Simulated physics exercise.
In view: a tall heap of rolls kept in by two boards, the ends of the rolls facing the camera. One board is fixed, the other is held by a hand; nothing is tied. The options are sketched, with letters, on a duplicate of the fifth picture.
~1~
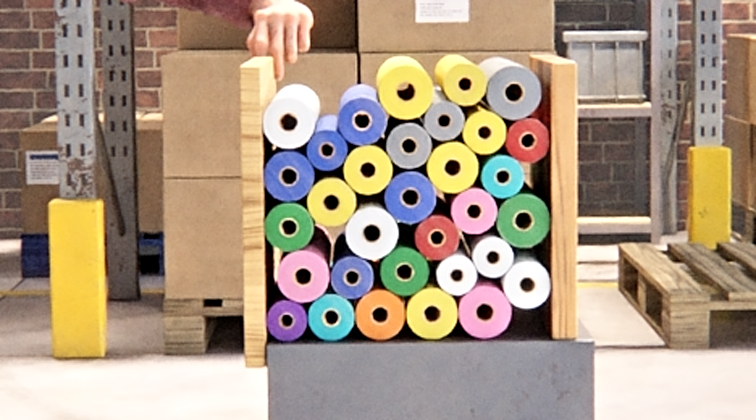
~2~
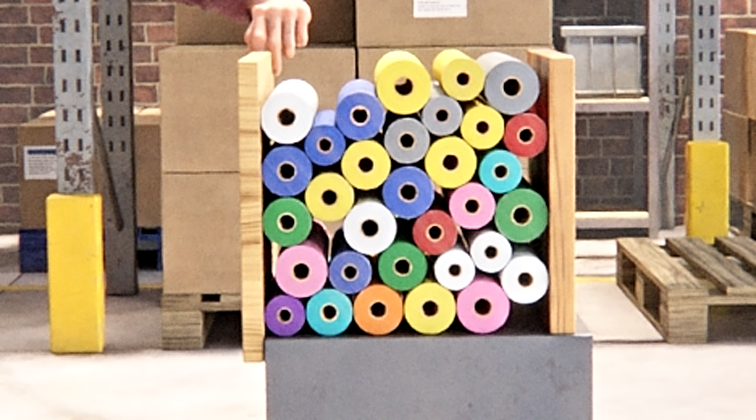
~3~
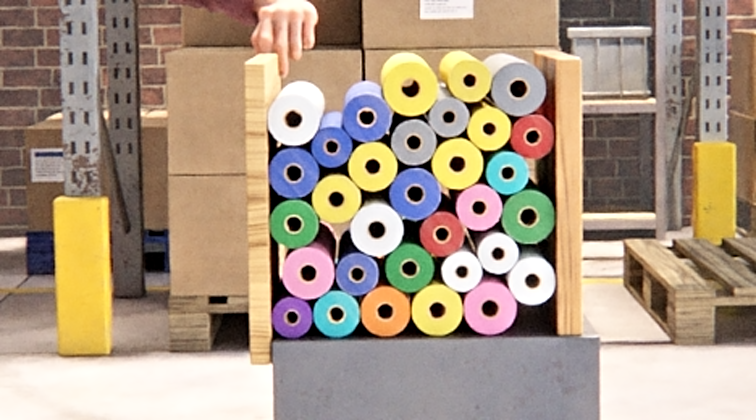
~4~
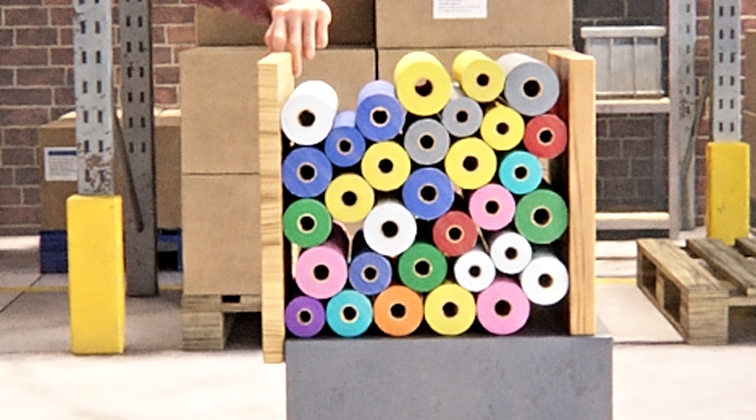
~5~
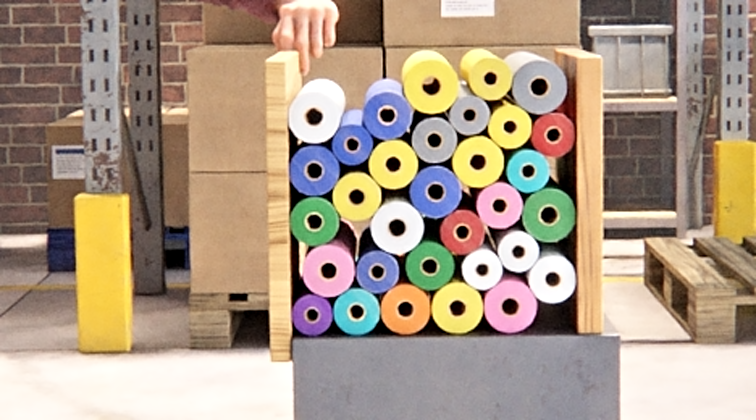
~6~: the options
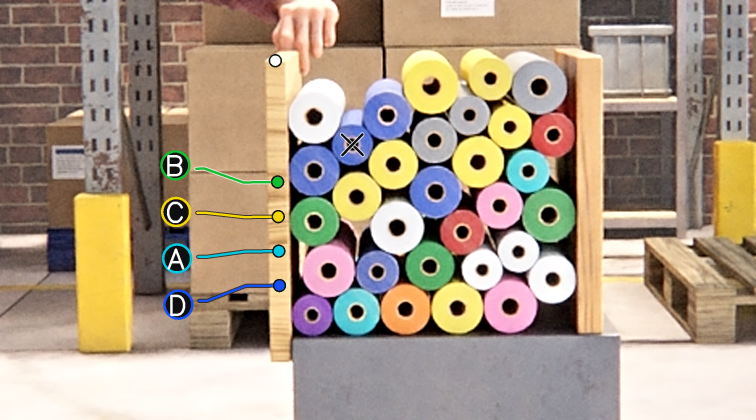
In a warehouse, a hand holds a board beside stacked colourful rolls that stay still.
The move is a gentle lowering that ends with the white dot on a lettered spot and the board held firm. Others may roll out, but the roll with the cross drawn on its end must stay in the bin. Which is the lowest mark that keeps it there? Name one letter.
Mark B is as low as it can go.
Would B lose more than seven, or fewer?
At B, fewer than seven.
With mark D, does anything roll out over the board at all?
Yes, at D.
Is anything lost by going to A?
Yes, at A.
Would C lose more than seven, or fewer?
It loses fewer than seven.
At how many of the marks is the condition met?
The number is one.
On the copy, A at (279, 251); B at (278, 182); C at (279, 216); D at (280, 286); the cross at (353, 145); the white dot at (276, 61).
On B. First, top of the board (287, 119).
Then, top of the board (289, 181).
Finally, top of the board (289, 181), none out over the board, the crossed one still inside.
By contrast, A lets the crossed one out; C lets the crossed one out; D lets the crossed one out.
